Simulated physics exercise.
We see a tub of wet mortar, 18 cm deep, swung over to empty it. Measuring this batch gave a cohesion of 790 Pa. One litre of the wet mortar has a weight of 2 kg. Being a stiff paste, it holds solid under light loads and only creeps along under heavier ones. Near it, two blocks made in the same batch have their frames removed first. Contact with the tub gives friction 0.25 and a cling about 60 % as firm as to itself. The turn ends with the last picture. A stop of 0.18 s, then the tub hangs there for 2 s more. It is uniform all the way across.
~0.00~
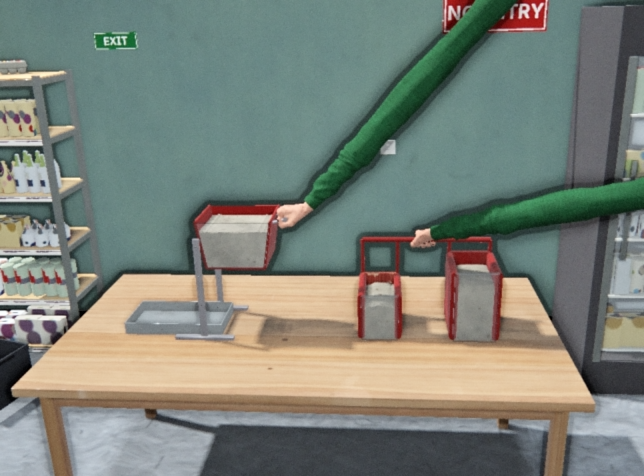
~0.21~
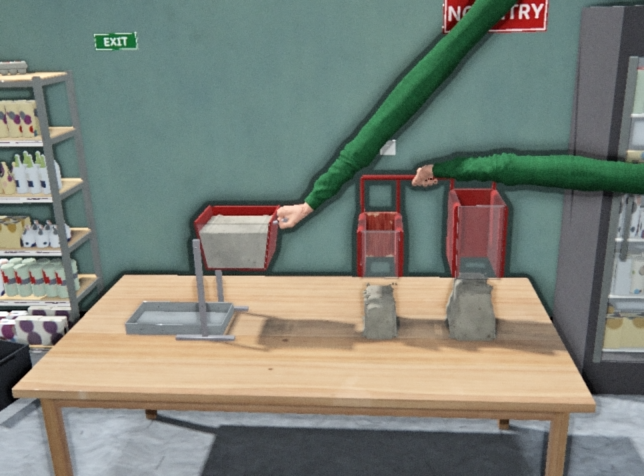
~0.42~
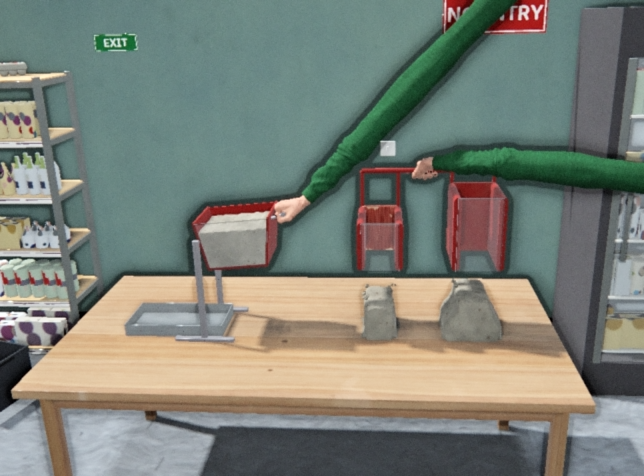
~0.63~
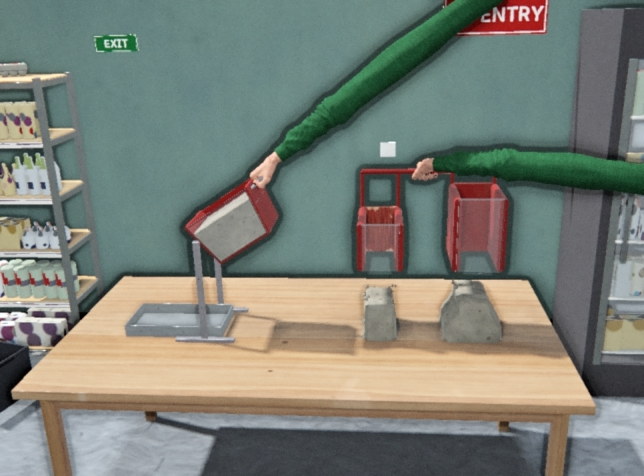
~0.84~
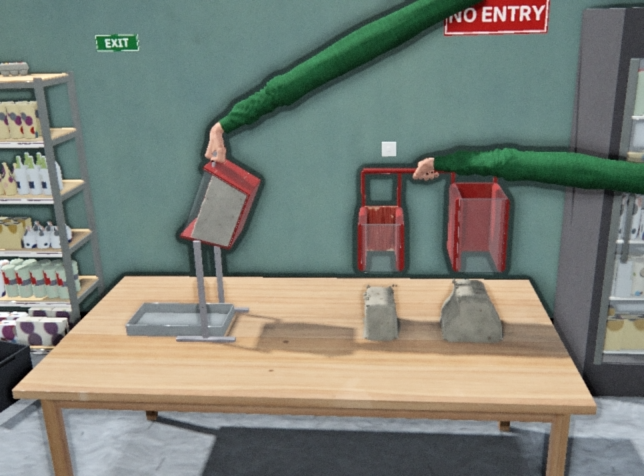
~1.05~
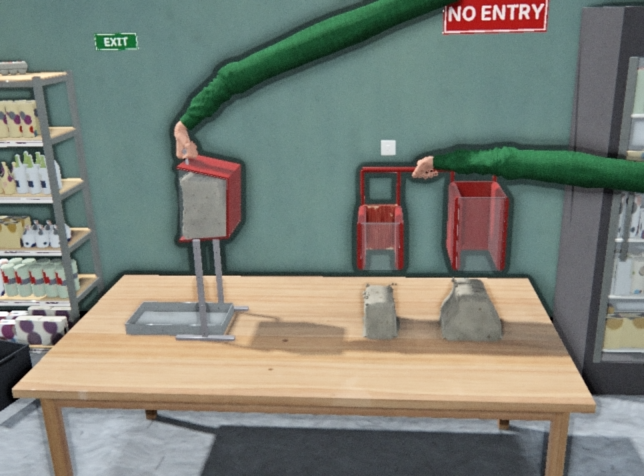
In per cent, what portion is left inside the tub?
Some 42 per cent is left inside the tub.
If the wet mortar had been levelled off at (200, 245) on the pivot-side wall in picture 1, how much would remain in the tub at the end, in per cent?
I'd put it close to 65 in a hundred.
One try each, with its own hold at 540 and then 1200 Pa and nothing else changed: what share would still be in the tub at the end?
The two runs give near 40 % and near 40 % respectively.
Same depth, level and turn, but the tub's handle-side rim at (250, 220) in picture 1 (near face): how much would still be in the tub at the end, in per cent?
Roughly 100 %.
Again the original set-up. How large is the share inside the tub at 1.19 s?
Close to 85 in a hundred.
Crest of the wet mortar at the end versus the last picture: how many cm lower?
12 cm or so.
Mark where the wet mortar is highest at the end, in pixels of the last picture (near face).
About (206, 211).
After 1.19 s, the tub is at 86 degrees and holds 85 %.
After 1.36 s, the tub is at 86 degrees and holds 56 %.
After 1.53 s, the tub is at 86 degrees and holds 42 %.
After 1.70 s, the tub is at 86 degrees and holds 42 %.
After 3.05 s, the tub is at 86 degrees and holds 42 %.
